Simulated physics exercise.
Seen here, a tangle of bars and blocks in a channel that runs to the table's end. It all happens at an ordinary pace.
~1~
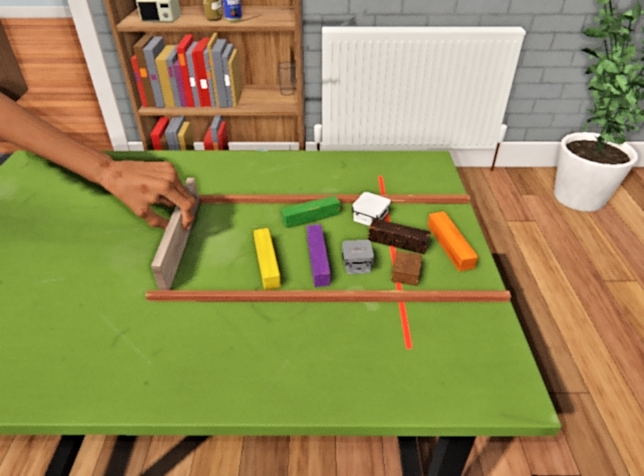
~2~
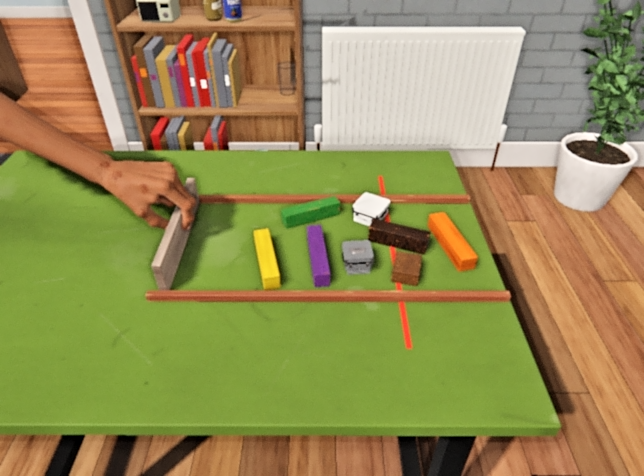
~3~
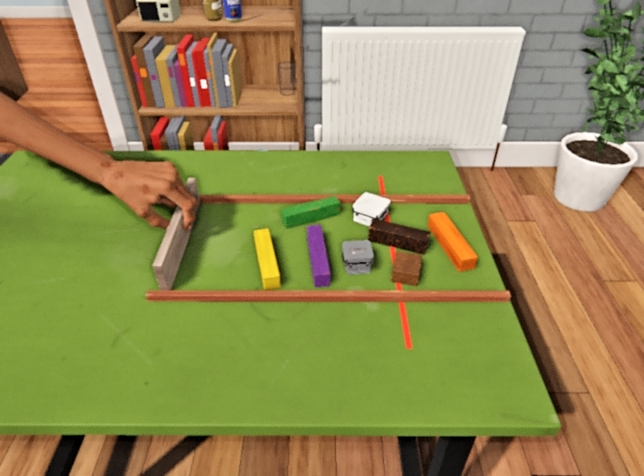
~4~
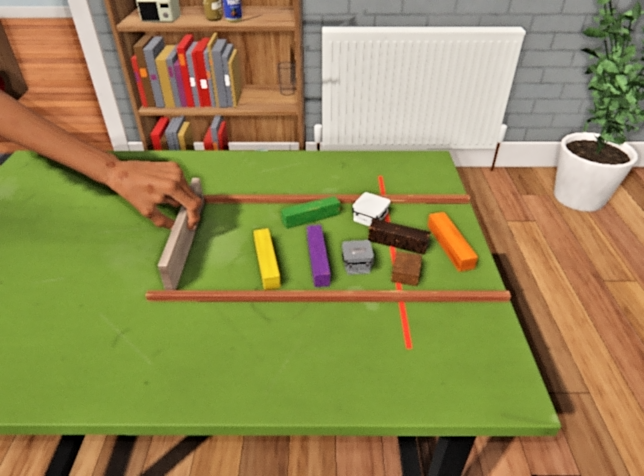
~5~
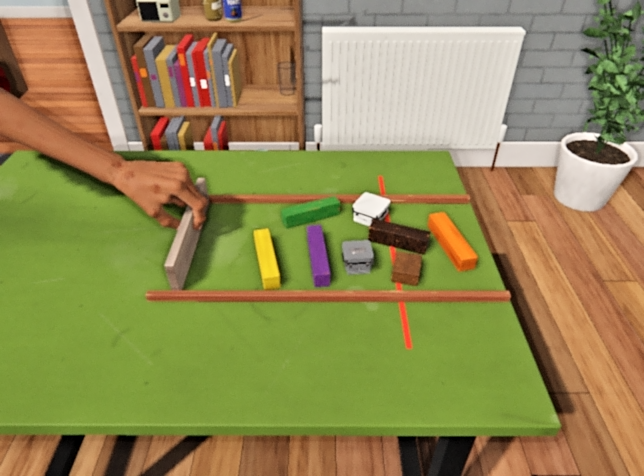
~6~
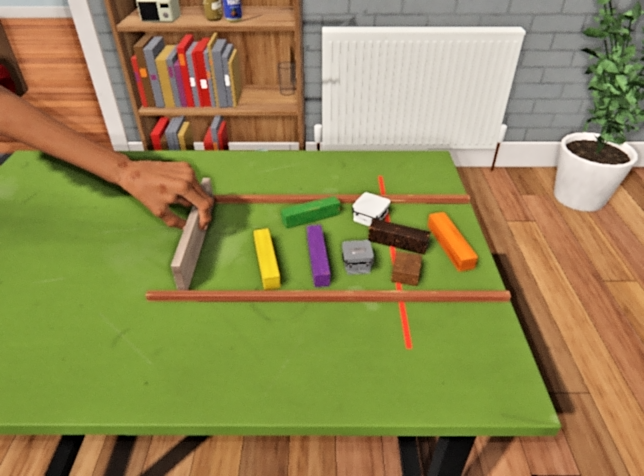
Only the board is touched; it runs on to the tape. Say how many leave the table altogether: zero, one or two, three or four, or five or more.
The number that fall off is zero.
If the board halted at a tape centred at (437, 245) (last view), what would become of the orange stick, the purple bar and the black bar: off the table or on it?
The orange stick drops off, the purple bar is kept, the black bar comes down.
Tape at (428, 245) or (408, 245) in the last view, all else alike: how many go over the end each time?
The counts: 1 and 1.
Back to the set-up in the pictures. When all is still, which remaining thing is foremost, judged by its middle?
Foremost is the orange stick.
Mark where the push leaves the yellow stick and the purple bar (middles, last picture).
About (403, 258), and the other about (418, 254).
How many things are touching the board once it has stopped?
In contact: 2.
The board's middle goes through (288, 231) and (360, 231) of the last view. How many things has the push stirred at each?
At the one place 2, at the other 8.
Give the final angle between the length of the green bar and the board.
About 55°.
Soon after, none off yet; orange stick at rest near (451, 240); brown block at rest near (407, 268); black bar at rest near (399, 236).
In the end, the number that fall off is zero.
